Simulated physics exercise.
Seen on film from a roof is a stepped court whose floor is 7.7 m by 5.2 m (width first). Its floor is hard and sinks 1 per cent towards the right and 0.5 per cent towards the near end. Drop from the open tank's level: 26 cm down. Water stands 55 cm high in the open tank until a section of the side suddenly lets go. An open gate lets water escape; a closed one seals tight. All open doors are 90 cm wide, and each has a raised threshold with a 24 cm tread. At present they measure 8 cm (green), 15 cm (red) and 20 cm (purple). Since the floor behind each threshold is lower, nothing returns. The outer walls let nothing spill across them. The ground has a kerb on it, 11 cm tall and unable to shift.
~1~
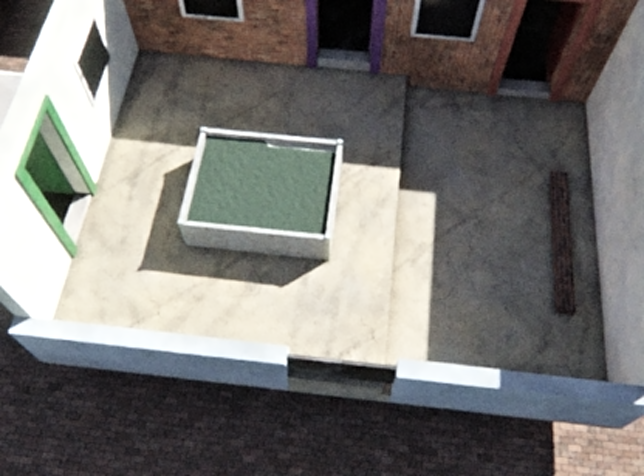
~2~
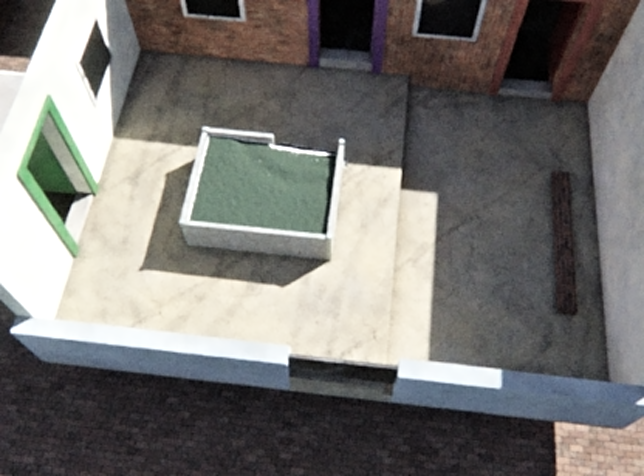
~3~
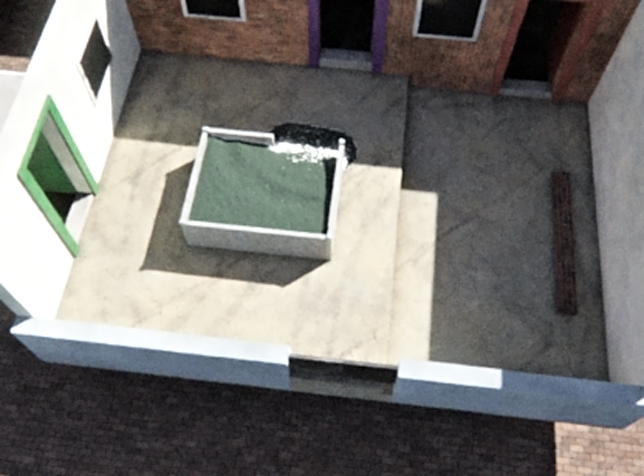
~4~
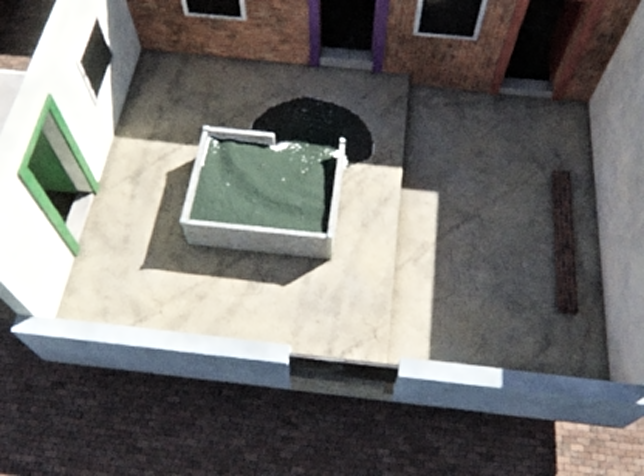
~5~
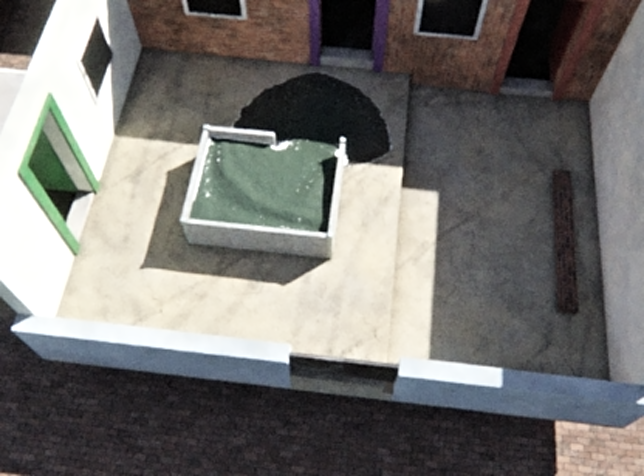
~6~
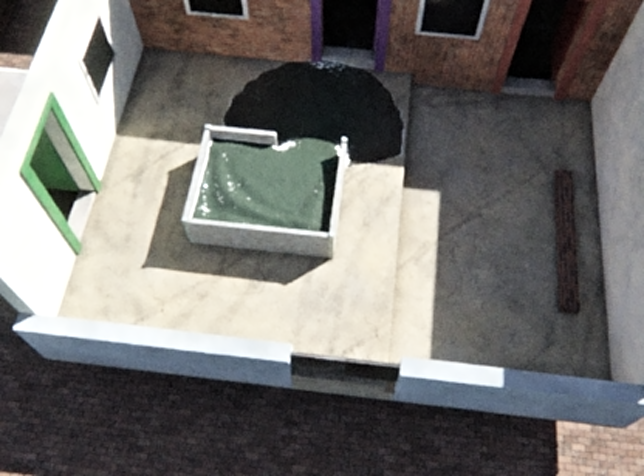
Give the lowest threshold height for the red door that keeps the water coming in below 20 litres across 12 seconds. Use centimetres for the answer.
I would say about 6 cm.
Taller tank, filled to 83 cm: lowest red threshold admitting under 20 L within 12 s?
I'd go with near 9.5 cm then.
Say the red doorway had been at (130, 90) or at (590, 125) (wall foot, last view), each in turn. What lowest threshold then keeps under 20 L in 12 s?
Minimums: Roughly 8.5 cm and 17 cm.
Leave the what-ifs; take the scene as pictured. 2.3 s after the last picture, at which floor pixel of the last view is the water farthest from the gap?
Look about (584, 107) in the last picture.
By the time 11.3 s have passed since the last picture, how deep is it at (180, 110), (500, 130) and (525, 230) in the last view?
Ordered as asked: 2, 5, 5 cm.
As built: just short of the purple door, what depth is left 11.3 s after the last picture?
4.0 cm.
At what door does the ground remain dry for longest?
The green one comes last.
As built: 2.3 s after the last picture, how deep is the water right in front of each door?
Before green it's 0 cm, before red 7 cm, before purple 19 cm.
Then, 0.7 s after the last picture water covers 15 % of the floor, deepest (31 cm) near (317, 159); it has not reached the red door.
Then, 2.3 s after the last picture water covers 30 % of the floor, deepest (25 cm) near (584, 107); 7 cm at the red door, 0 litres in over its 15 cm threshold.
Then, 11.3 s after the last picture water covers 90 % of the floor, deepest (11 cm) near (591, 400); 6 cm at the red door, 0 litres in over its 15 cm threshold.
At the red door as built, the water peaked near 8 cm, 6.9 s after the last picture.
With a threshold of 5 cm, 28 litres would have come in within the 12 s; with 6.5 cm, 14 litres. So under 20 litres takes about 6 cm.
